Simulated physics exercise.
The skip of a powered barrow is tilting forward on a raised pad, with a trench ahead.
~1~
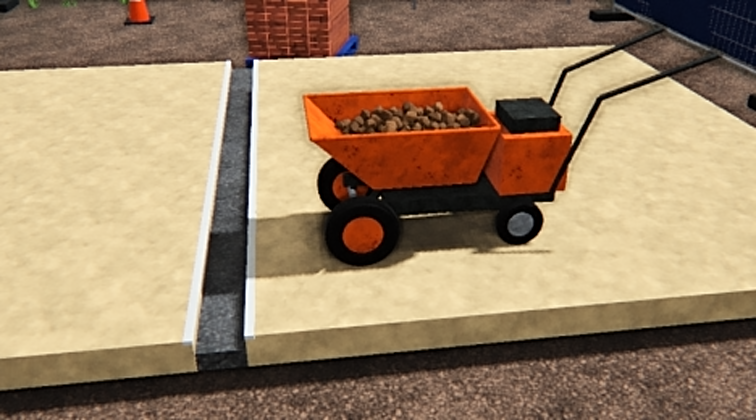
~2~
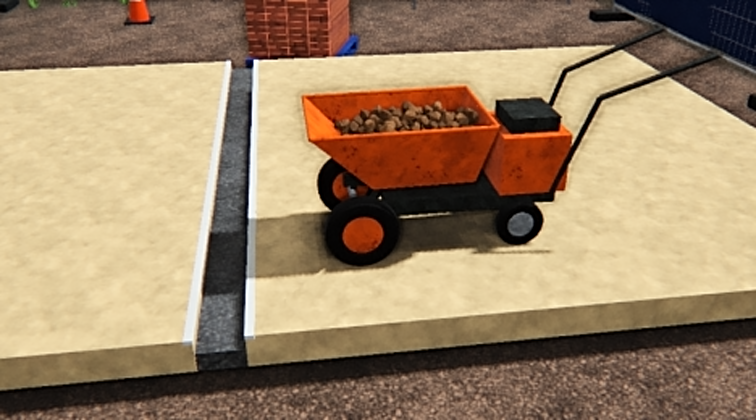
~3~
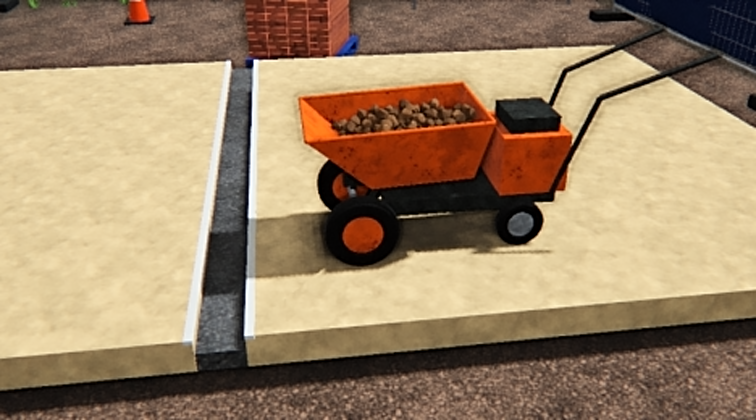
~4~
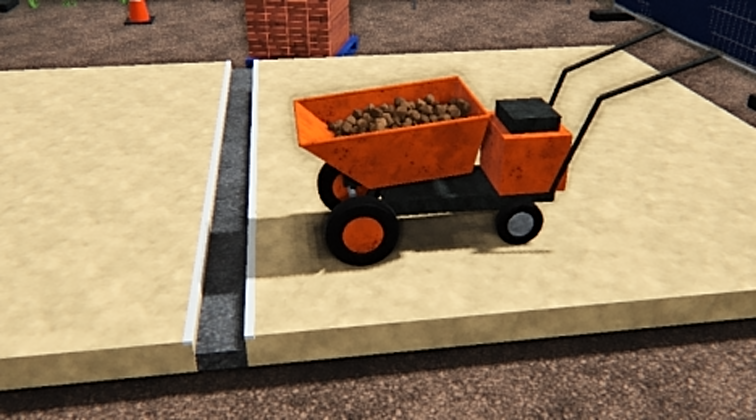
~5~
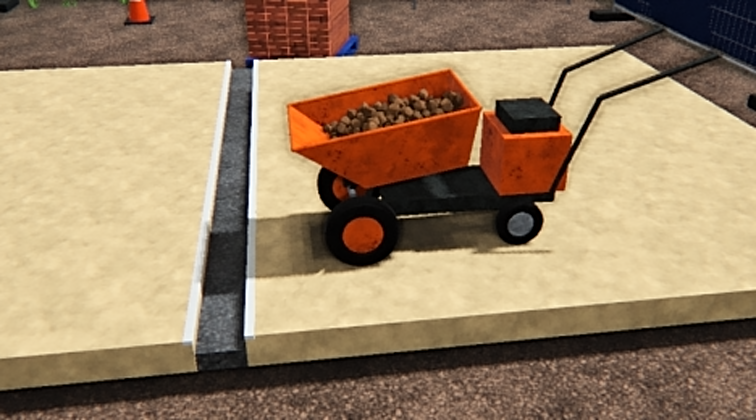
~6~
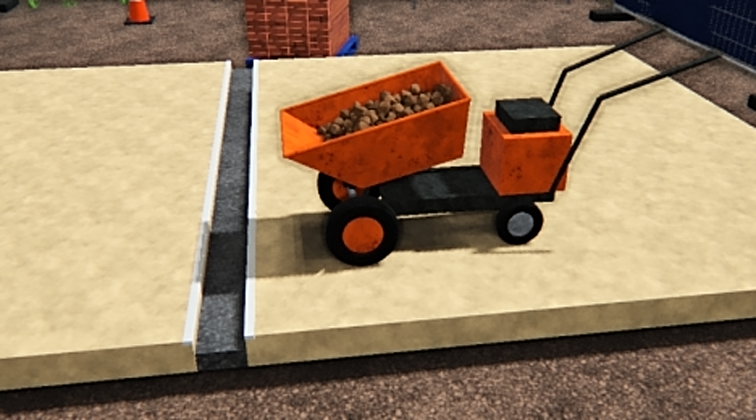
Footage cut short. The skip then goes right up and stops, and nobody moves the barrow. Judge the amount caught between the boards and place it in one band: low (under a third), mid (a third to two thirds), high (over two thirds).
Mid.
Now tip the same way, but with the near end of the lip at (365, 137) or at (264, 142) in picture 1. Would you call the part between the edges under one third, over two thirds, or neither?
In the first case in the middle band, in the second case less than a third.
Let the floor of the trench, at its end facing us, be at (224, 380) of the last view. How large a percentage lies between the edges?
I'd say roughly 80 in a hundred.
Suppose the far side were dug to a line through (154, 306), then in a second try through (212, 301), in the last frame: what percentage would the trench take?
Close to 70 per cent in the first, close to 20 per cent in the second.
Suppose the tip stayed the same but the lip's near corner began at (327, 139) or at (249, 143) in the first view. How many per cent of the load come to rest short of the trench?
Try 1 about 10 %, try 2 about 0 %.
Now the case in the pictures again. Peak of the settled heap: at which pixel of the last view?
Summit in the final view: Around (223, 227).
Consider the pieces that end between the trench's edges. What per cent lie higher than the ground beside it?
The answer is close to 45 per cent.
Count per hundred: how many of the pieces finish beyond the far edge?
I'd say around 30 per cent of the load.
Shortly afterwards, skip tipped steeply; the whole lot in the skip.
Next, skip tipped right over; near half in the skip; near a third in or heaped over the trench; a little beyond it; only a few falling.
Some moments later, skip tipped right over; near a quarter in the skip; only a few short of the trench; near half in or heaped over the trench; near a quarter beyond it.
In the end, skip tipped right over; near a quarter in the skip; only a few short of the trench; near half in or heaped over the trench; near a quarter beyond it.
